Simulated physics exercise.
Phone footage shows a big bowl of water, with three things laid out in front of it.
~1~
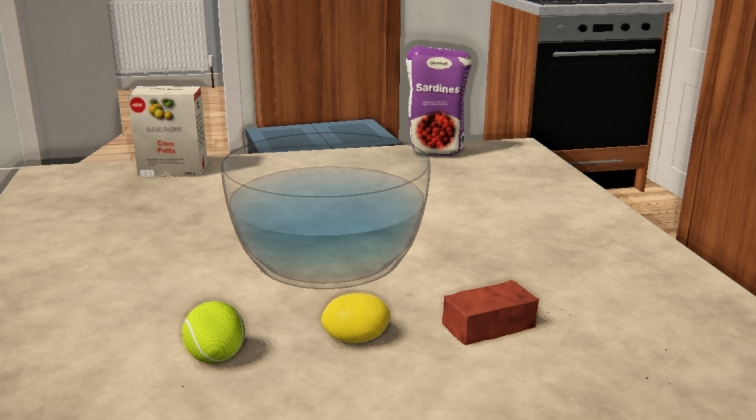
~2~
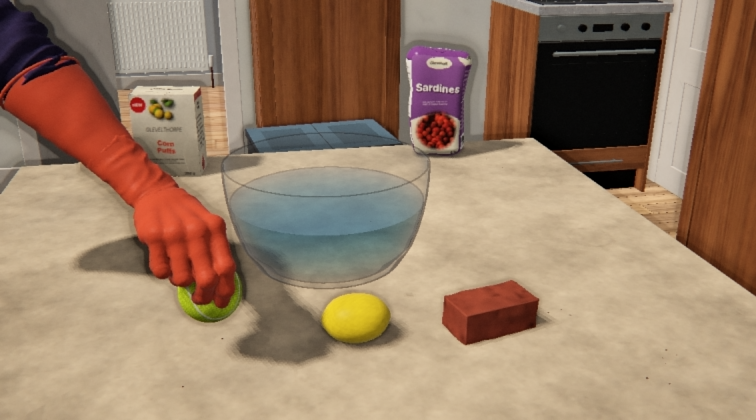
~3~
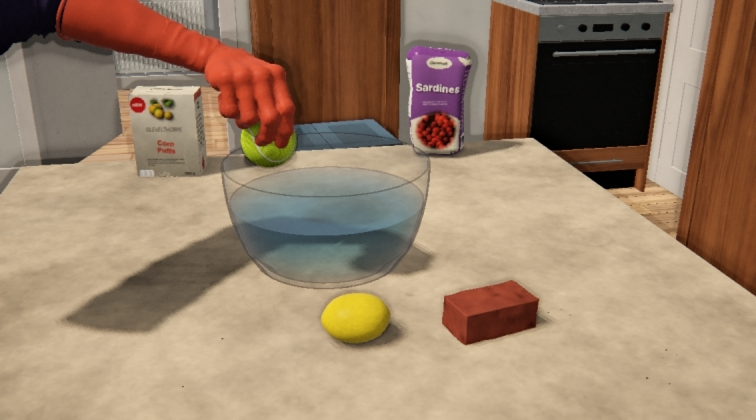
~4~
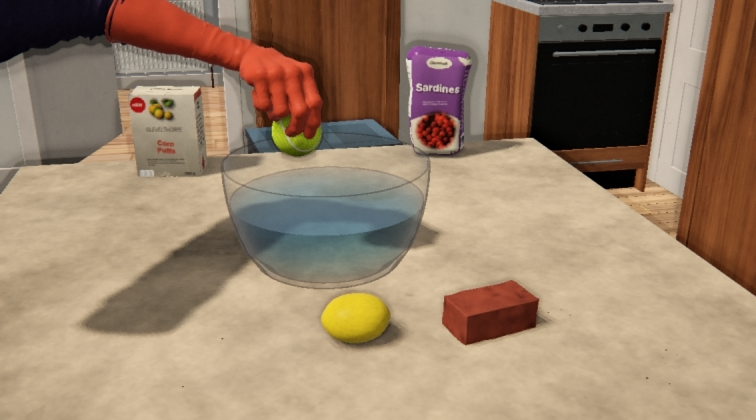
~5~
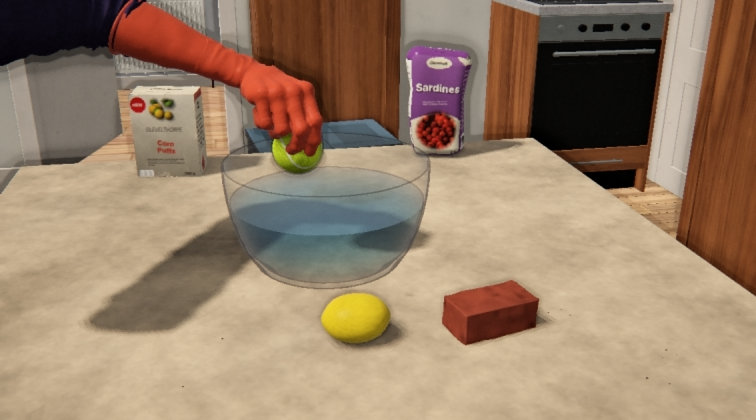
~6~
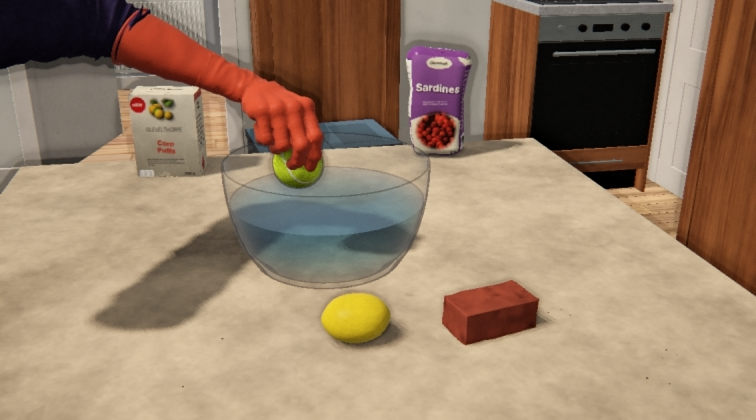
A red-gloved hand picks up the tennis ball from the left of a lemon and a reddish brick piece, carries it up and right over a big glass bowl of water, then lowers it to just above the surface.
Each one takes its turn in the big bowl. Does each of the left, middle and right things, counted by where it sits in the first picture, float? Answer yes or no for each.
Left - yes, middle - yes, right - no.
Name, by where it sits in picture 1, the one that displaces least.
Result: The left-hand body.
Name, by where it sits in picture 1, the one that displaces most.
Observation: The item at the right end.
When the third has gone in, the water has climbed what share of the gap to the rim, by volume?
It comes to roughly 14 per cent.
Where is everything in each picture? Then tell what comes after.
The row from the left; tennis ball (214, 332); lemon (356, 318); piece of brick (490, 311), in the first picture.
A hand picks up the tennis ball; tennis ball (210, 291); piece of brick (490, 311), in the second picture.
It is carried over; tennis ball (269, 140); lemon (356, 318), in the third picture.
It is above the big bowl; tennis ball (297, 131); piece of brick (490, 311), in the fourth picture.
It comes down; tennis ball (298, 148); lemon (356, 318), in the fifth picture.
It is just over the surface; tennis ball (298, 163); lemon (356, 318); piece of brick (490, 311), in the sixth picture.
A moment on, the tennis ball stays afloat.
Further on, the lemon stays afloat.
When it is over, the piece of brick drops to the bottom; afloat, tennis ball and lemon.
